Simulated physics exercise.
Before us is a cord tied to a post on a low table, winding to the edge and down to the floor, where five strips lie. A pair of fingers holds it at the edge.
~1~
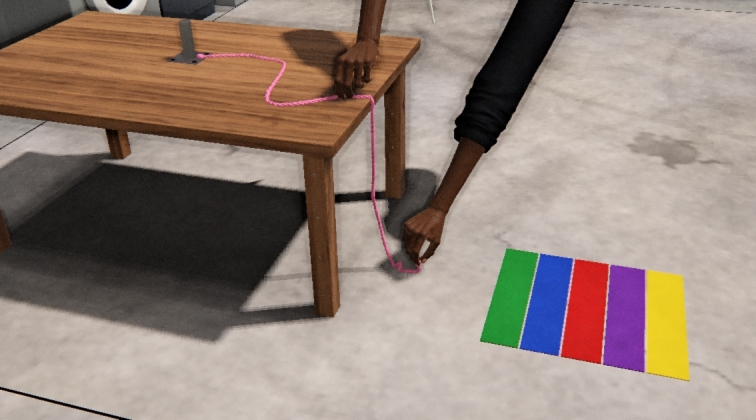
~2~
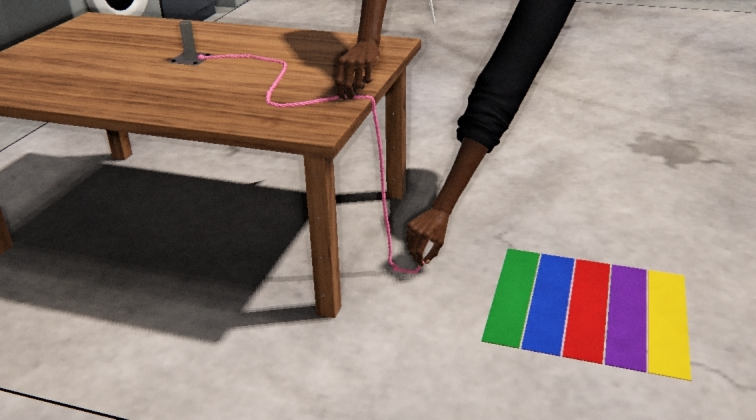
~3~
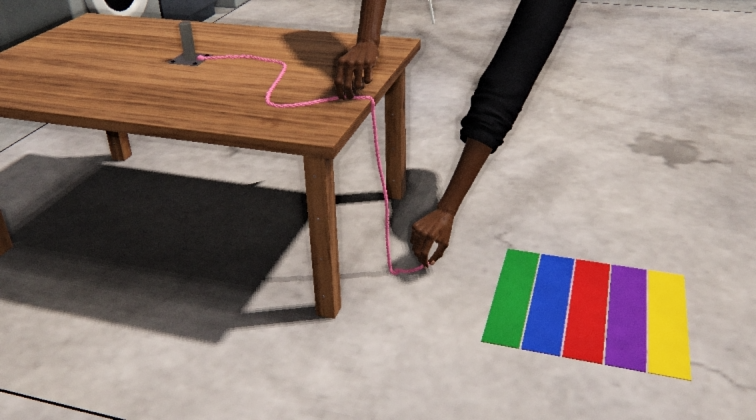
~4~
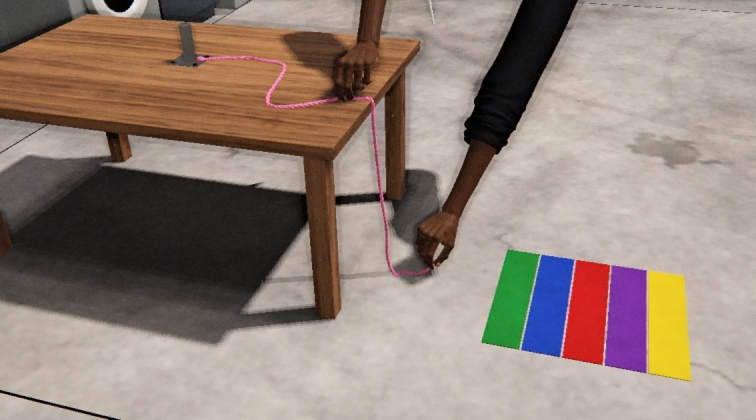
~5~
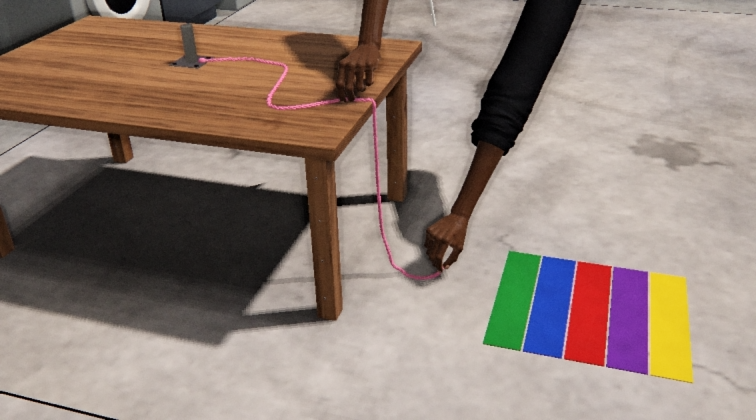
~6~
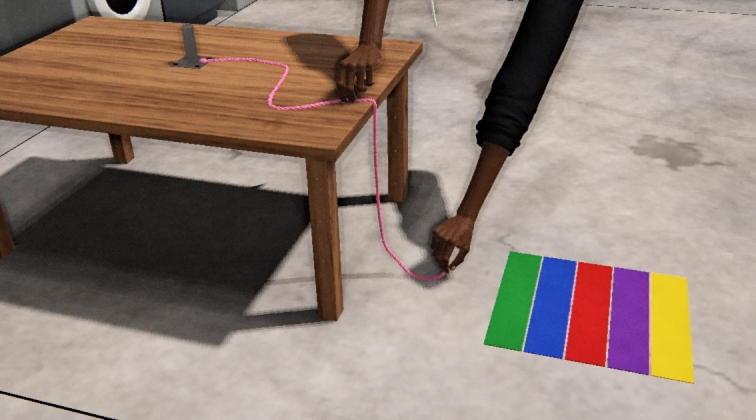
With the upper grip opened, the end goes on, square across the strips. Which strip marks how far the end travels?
The yellow strip.
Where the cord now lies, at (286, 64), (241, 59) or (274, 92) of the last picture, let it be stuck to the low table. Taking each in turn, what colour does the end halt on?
The end stops at yellow, then yellow, then red.
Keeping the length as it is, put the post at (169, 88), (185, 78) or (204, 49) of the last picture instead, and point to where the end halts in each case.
Try by try: (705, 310), (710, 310) and (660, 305).
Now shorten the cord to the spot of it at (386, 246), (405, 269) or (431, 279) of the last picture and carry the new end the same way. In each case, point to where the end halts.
Try 1: (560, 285); try 2: (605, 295); try 3: (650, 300).
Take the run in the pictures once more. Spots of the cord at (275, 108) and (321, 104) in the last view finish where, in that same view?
About (384, 101), and the other about (422, 128).
A little later, end near (619, 296); over purple.
Next, end near (658, 303); over yellow.
When it is tight, end near (681, 306); over yellow. It halts on the yellow strip.
